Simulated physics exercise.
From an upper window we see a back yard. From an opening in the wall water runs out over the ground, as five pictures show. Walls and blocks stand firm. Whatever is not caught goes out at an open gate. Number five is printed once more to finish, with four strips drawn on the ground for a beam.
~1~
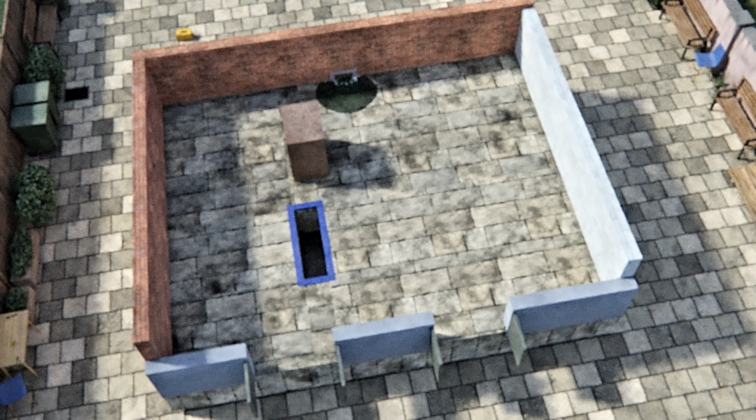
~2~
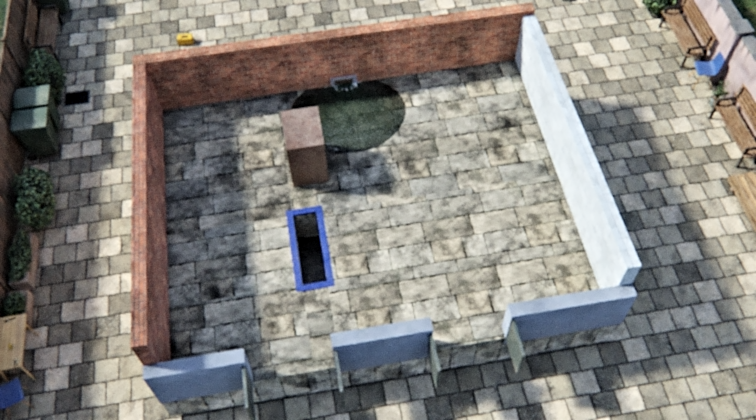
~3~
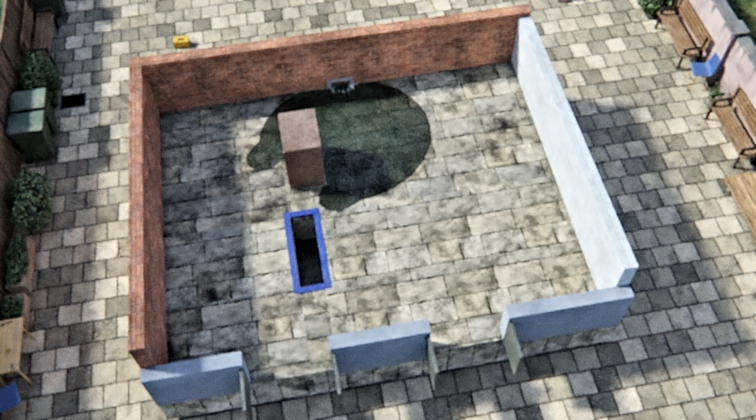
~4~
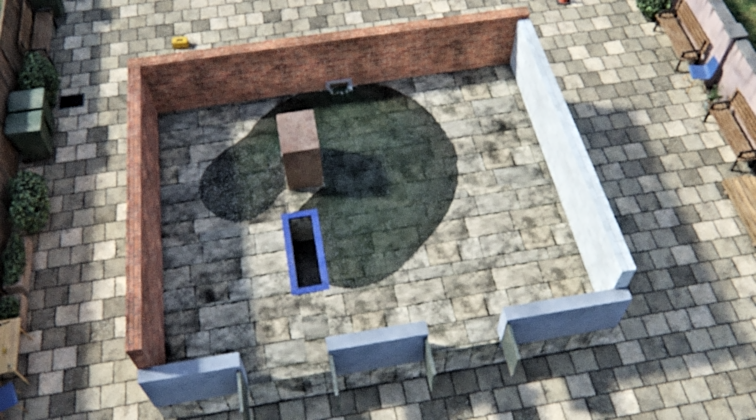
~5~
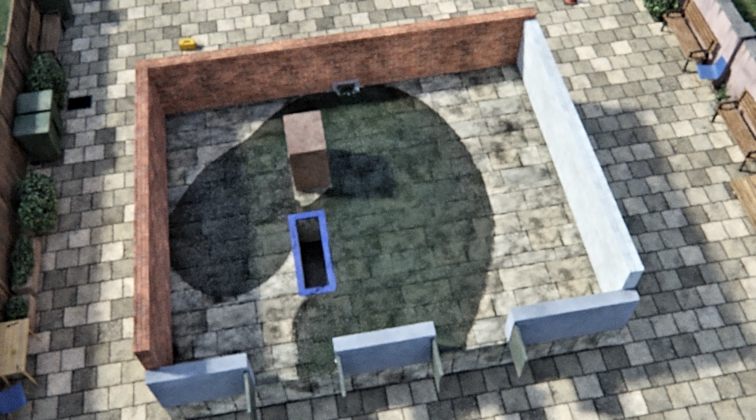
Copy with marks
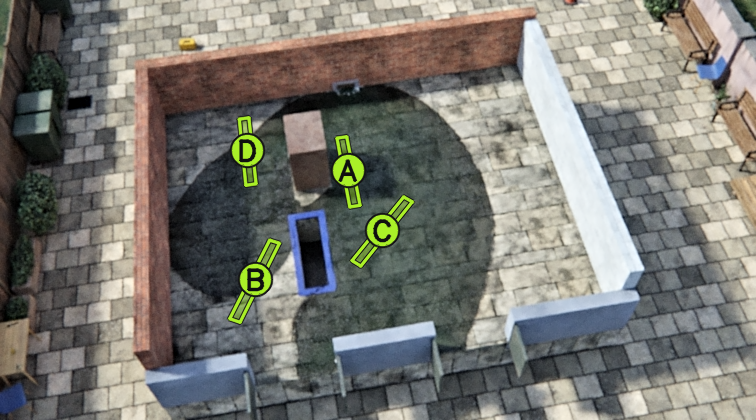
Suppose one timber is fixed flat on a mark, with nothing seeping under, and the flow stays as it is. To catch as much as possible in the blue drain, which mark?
The answer is place C.
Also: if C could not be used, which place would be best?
D it is.
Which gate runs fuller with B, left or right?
More leaves on the left.
On the marked copy, A from (354, 206) to (341, 137); B from (234, 320) to (274, 241); C from (356, 263) to (407, 199); D from (250, 184) to (244, 118).
Choosing A, about 14 % of the stream goes into the blue drain, about 85 % out by the gates.
Choosing B, about 17 % of the stream goes into the blue drain, about 83 % out by the gates.
Choosing C, about 44 % of the stream goes into the blue drain, about 56 % out by the gates.
Choosing D, about 25 % of the stream goes into the blue drain, about 75 % out by the gates.
